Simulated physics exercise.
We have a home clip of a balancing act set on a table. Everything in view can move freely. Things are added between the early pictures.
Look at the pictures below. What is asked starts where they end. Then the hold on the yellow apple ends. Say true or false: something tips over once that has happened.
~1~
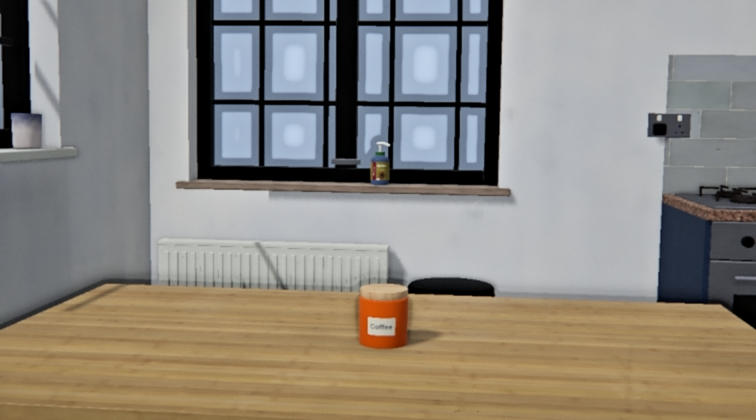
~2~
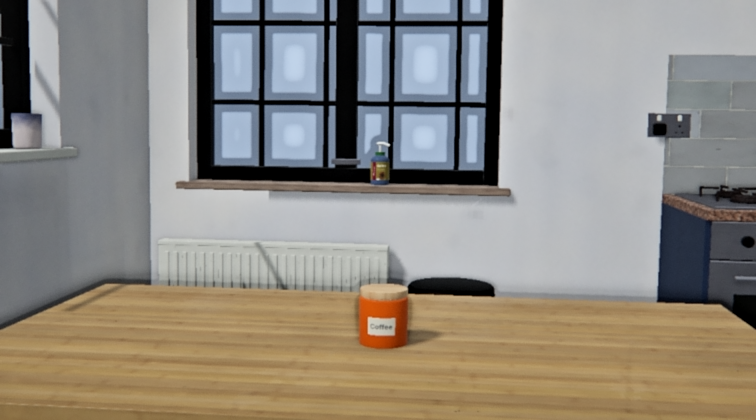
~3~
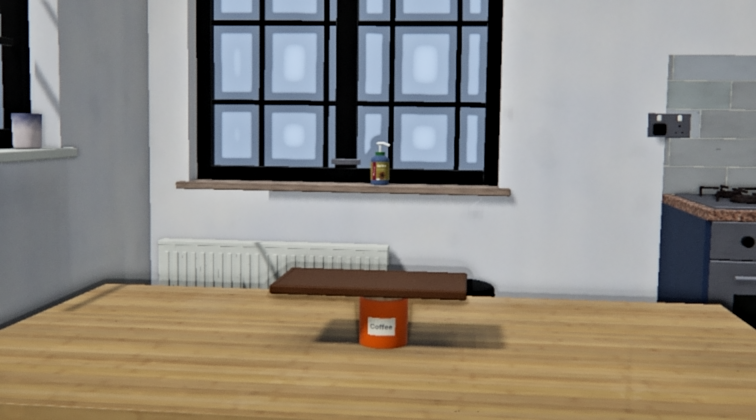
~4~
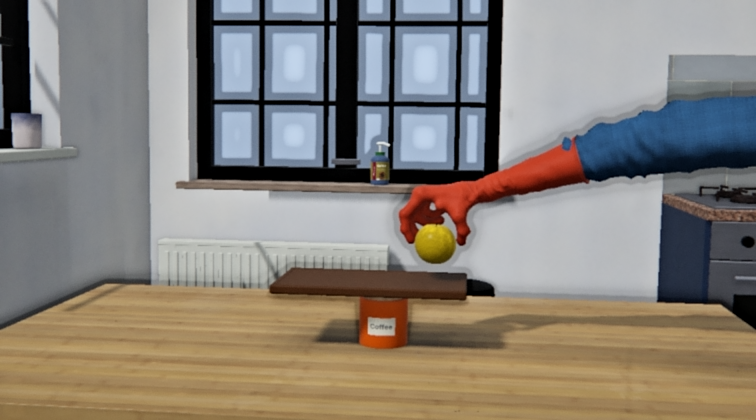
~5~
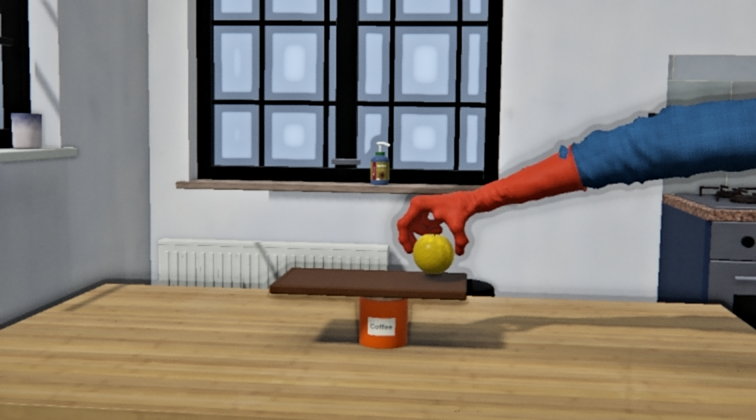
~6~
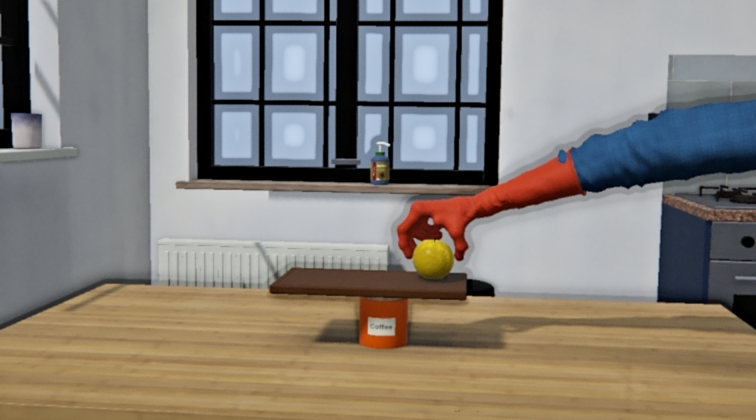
False - nothing tips over.
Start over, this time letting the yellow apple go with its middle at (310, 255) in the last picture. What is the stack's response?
Well, it crumbles then.
Then, 0.90 s after the last picture, nothing has stirred.
Then, 1.80 s after the last picture, yellow apple resting near (435, 260).
At rest, all 3 in place. Seen from the same camera at the end, yellow apple near (436, 260). The stack stays up.
